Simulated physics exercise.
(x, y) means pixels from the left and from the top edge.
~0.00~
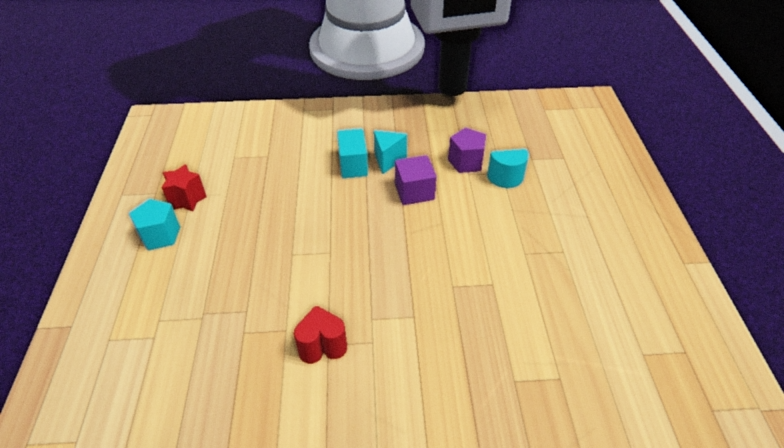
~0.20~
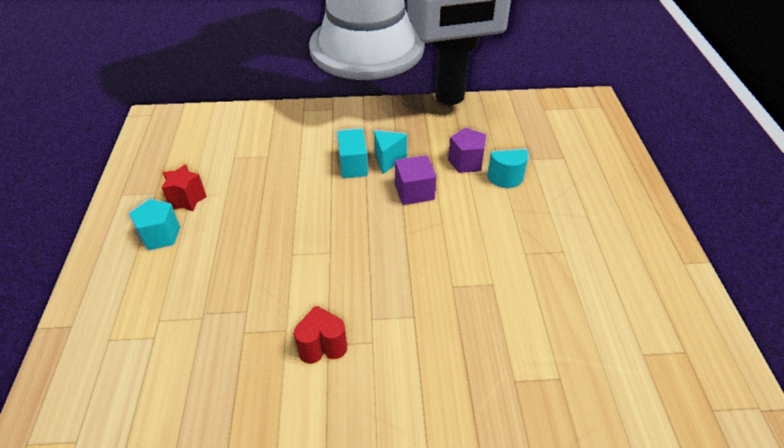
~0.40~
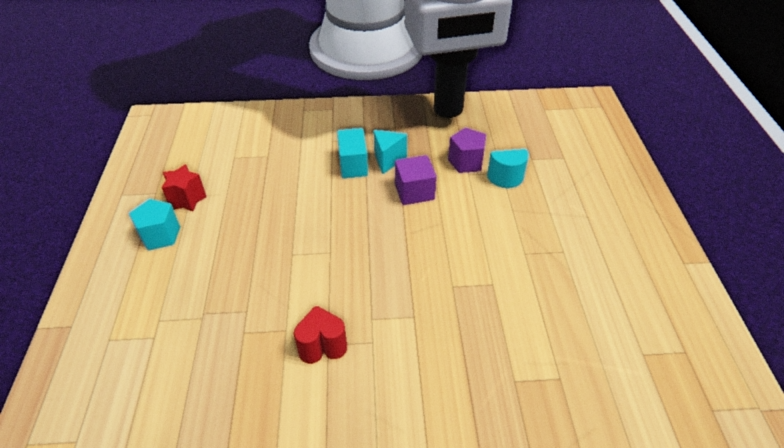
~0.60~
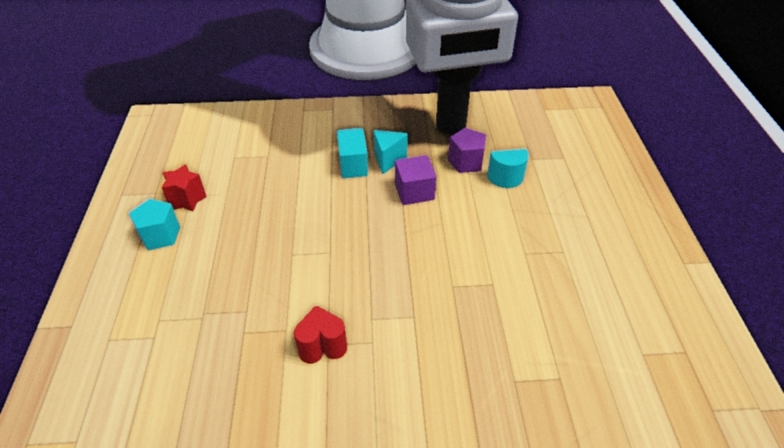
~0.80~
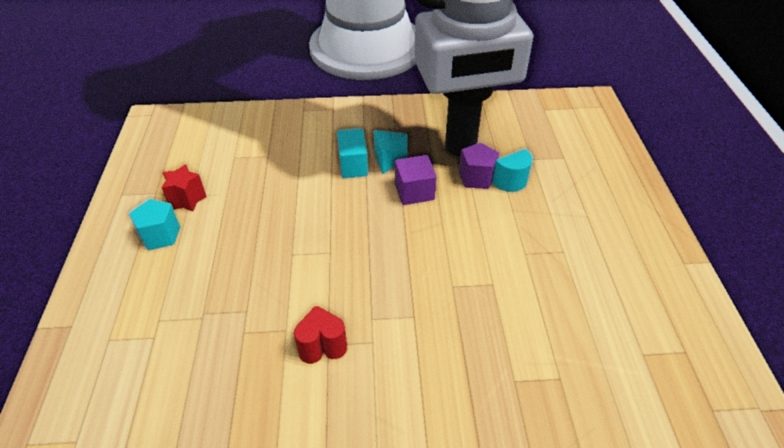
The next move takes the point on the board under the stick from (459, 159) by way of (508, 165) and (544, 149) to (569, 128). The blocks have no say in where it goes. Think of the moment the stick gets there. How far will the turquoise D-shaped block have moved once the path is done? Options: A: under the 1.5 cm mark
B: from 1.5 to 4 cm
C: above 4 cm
Letter A.
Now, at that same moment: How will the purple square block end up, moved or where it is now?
Stays put.
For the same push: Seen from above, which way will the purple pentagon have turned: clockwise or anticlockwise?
From above, it looks like the purple pentagon goes clockwise.
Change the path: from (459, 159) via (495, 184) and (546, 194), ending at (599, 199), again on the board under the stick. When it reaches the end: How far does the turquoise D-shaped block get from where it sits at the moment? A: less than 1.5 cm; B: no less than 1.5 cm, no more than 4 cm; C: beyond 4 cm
Letter C.
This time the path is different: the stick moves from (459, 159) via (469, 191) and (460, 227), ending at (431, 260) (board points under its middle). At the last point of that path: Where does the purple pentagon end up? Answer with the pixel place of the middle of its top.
My prediction: (506, 187).
On the path given first. One third of the way, stick (511, 152); purple pentagon (490, 162), turned 35° clockwise; turquoise D-shaped block (525, 164), turned 30° anticlockwise.
Two thirds of the way, stick (547, 136); purple pentagon (490, 162), turned 35° clockwise; turquoise D-shaped block (526, 165), turned 20° anticlockwise.
At the end, stick (573, 115); purple square block unmoved; purple pentagon (490, 162), turned 35° clockwise; turquoise D-shaped block (526, 165), turned 20° anticlockwise.
